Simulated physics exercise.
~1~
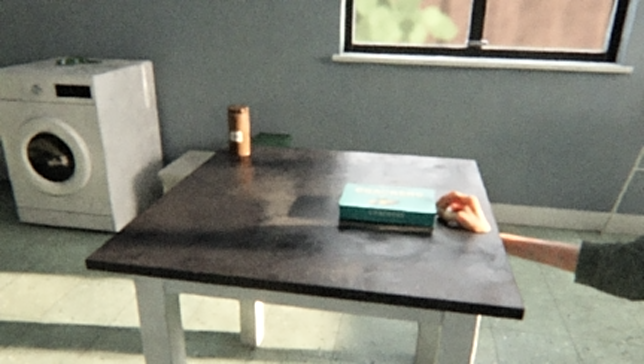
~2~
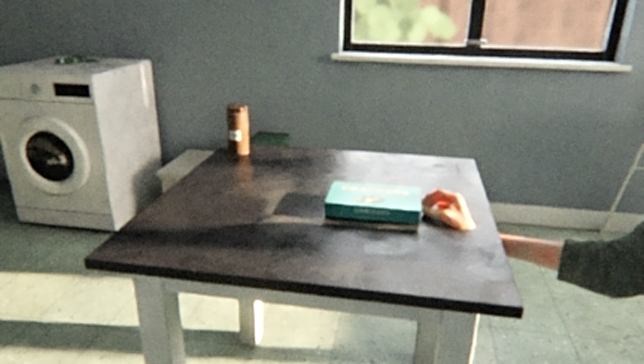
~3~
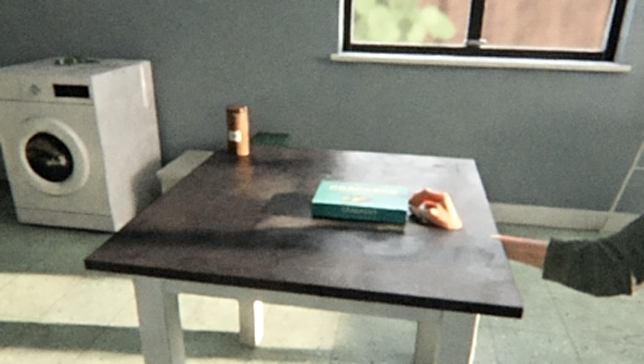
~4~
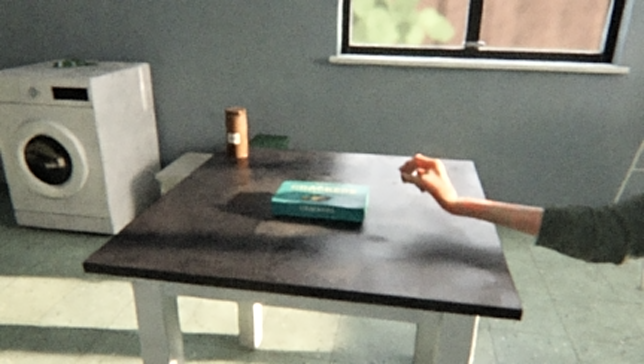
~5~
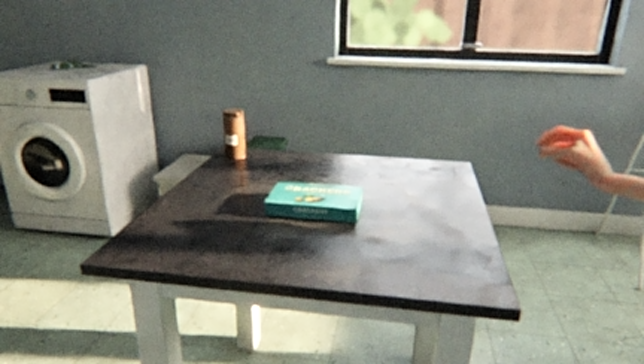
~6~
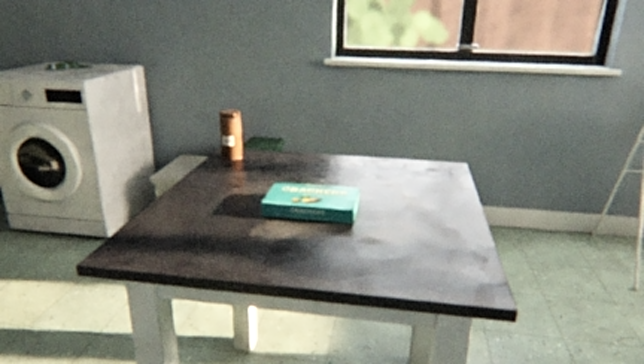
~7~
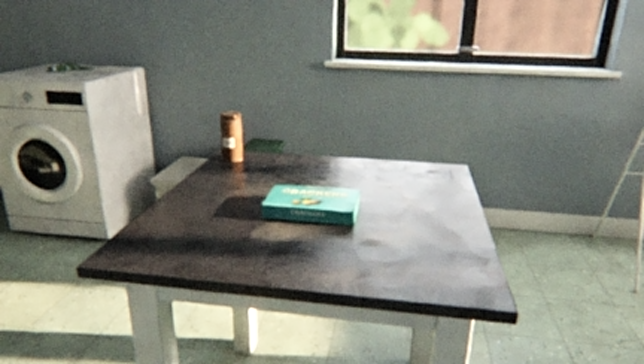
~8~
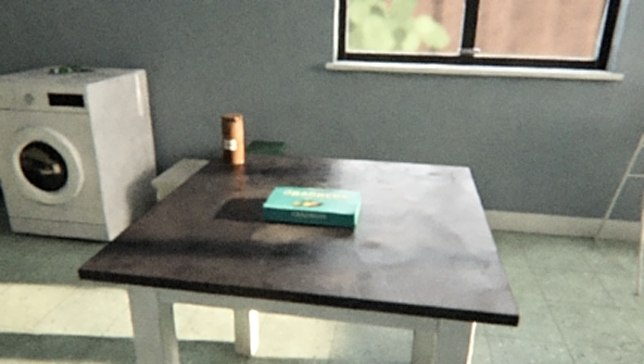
At the start, a hand reaches in from the right and rests against the end of a turquoise packet on a dark table top, with a brown jar standing near the back edge and a white washing machine to the left. The hand pushes the packet a short way to the left across the table. It then lets go and lifts back, while the packet ends up a little further left. The hand withdraws out of view to the right. The packet lies still on top of the table, and the jar remains in its place.
